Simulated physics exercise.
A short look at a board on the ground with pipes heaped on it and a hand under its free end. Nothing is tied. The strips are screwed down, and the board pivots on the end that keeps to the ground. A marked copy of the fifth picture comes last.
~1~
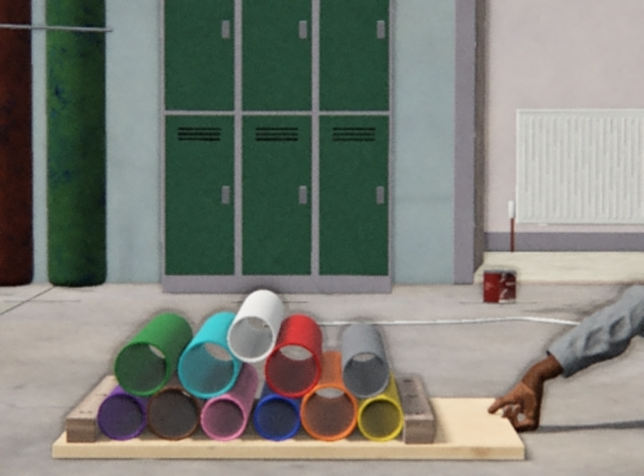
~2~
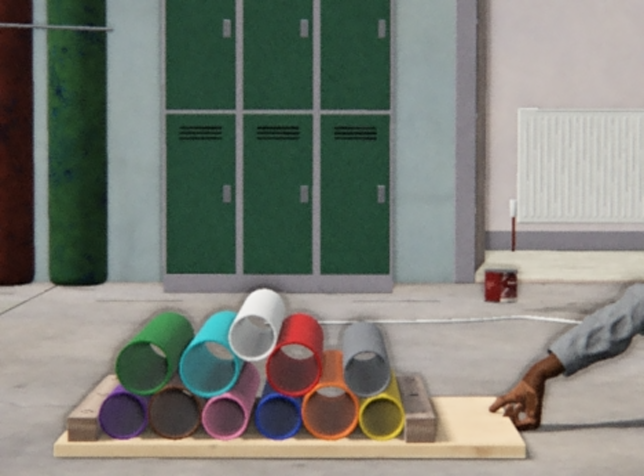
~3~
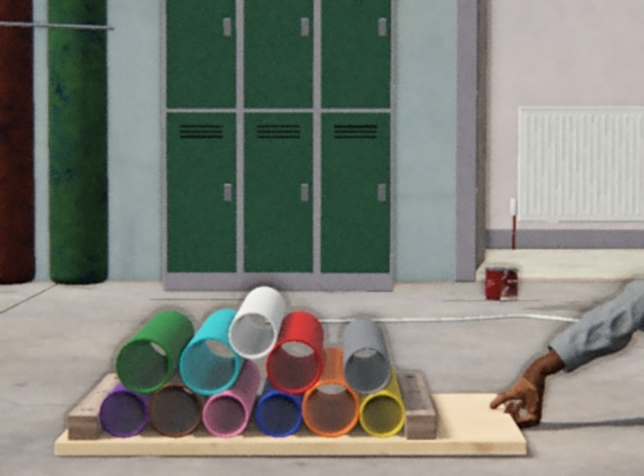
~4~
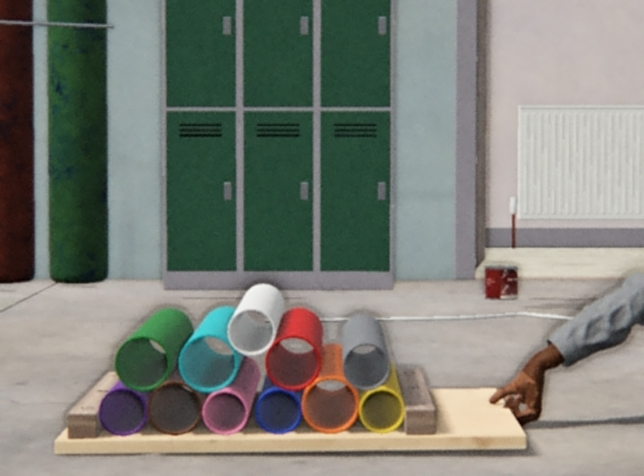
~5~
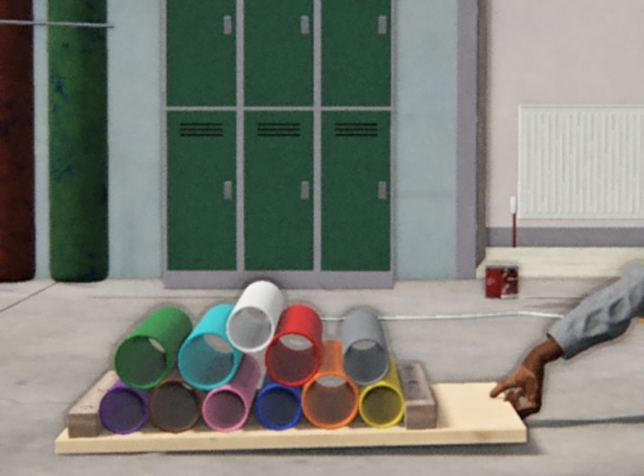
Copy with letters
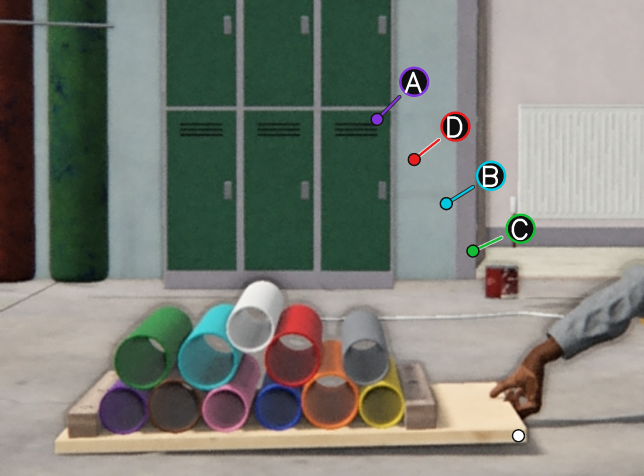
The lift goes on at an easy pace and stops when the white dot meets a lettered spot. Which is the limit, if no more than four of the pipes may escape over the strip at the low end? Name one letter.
Up to D.
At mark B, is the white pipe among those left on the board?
No, with B.
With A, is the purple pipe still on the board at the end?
The purple pipe: Yes.
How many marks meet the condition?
The number is three.
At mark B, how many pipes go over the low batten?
At B the number is four.
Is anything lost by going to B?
At B: Yes.
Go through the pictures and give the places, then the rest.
The first frame shows yellow pipe (381, 419); red pipe (293, 370); grey pipe (366, 375).
The second frame shows grey pipe (367, 374); green pipe (143, 367).
The third frame shows board (294, 410); orange pipe (331, 409); yellow pipe (383, 415); pink pipe (226, 416).
The fourth frame shows board (294, 407); purple pipe (123, 412); brown pipe (175, 408).
The fifth frame shows board (294, 404); purple pipe (123, 411); brown pipe (175, 407).
On the marked copy, A at (377, 120); B at (446, 204); C at (473, 251); D at (414, 159); the white dot at (518, 436).
Following D. Soon after the start, board at 20°.
Later, board at 38°.
In the end, board at 39°, four over the low batten (red, green, turquoise, white).
As for the rest, A five over the low batten; B four over the low batten (red, green, turquoise, white); C one over the low batten (green).
